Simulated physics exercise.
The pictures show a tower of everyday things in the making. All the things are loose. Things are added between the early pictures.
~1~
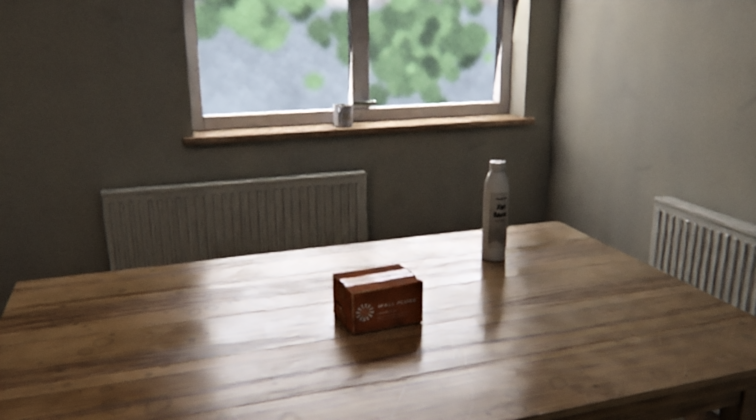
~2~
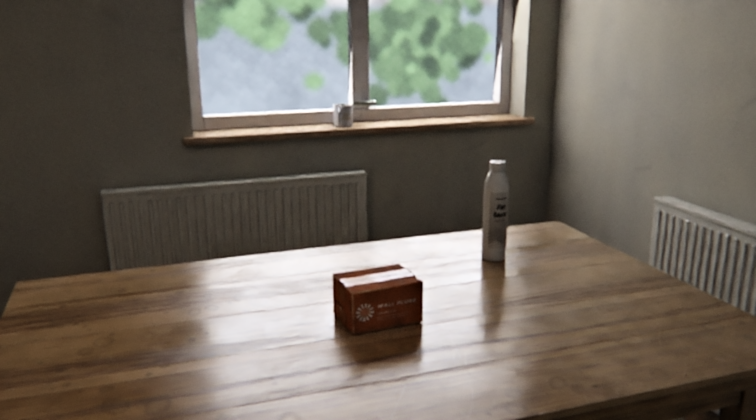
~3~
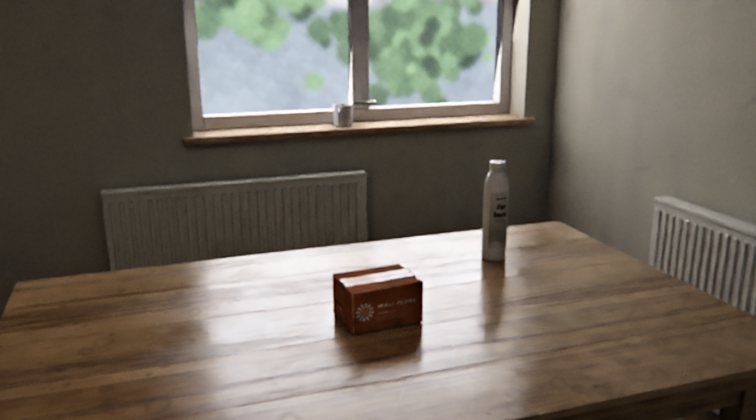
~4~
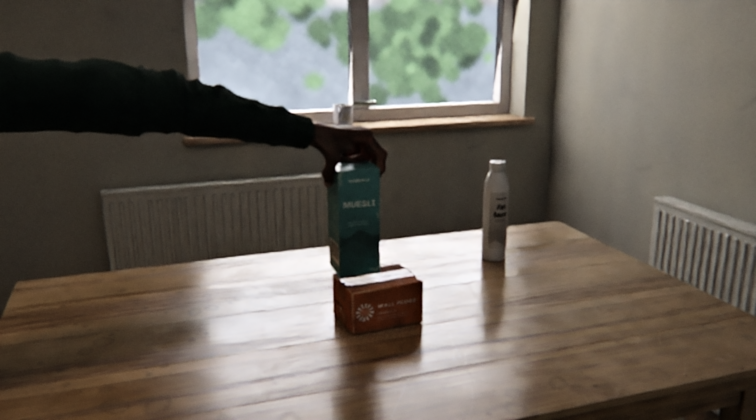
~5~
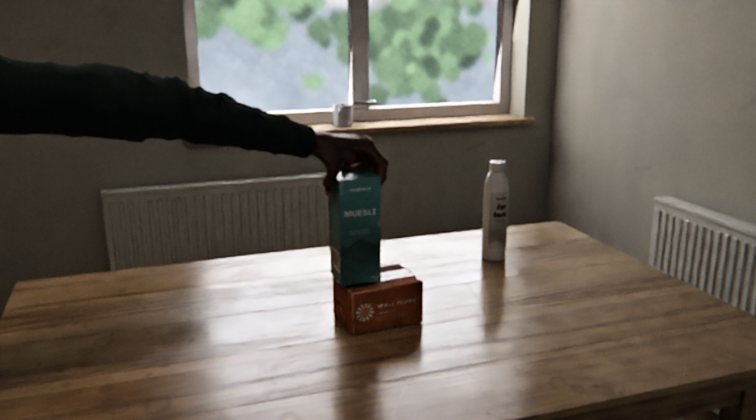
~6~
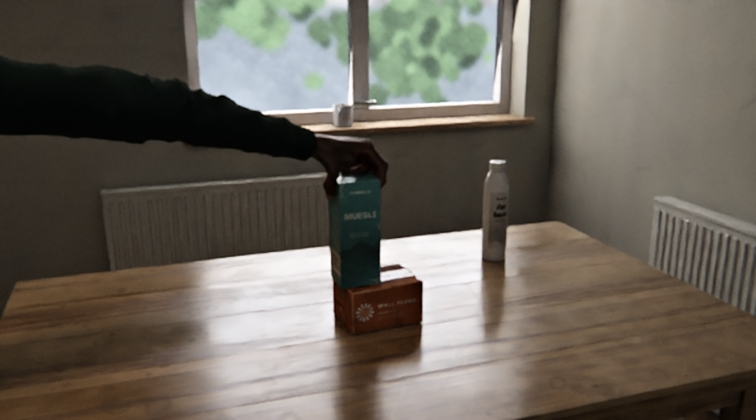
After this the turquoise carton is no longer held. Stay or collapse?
In the end the pile holds.
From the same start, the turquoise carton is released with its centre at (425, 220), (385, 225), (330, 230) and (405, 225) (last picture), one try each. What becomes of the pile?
First try: It gives way; second try: It stays up; third try: It comes apart; fourth try: It holds.
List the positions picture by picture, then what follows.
The last thing is not in view yet; orange box (377, 298), in the first frame.
The last thing is not in view yet; orange box (377, 298), in the second frame.
The last thing is not in view yet; orange box (377, 298), in the third frame.
On its way; turquoise carton (353, 218); orange box (377, 298), in the fourth frame.
In place under the hand; turquoise carton (355, 227); orange box (377, 298), in the fifth frame.
In place under the hand; turquoise carton (355, 229); orange box (377, 298), in the sixth frame.
Then, 0.20 s past the last view, nothing moves.
Then, 0.60 s past the last view, turquoise carton resting near (354, 230).
Finally, all 3 still in place. Final places as the last picture's camera would see them, turquoise carton near (354, 230). The pile keeps its balance.
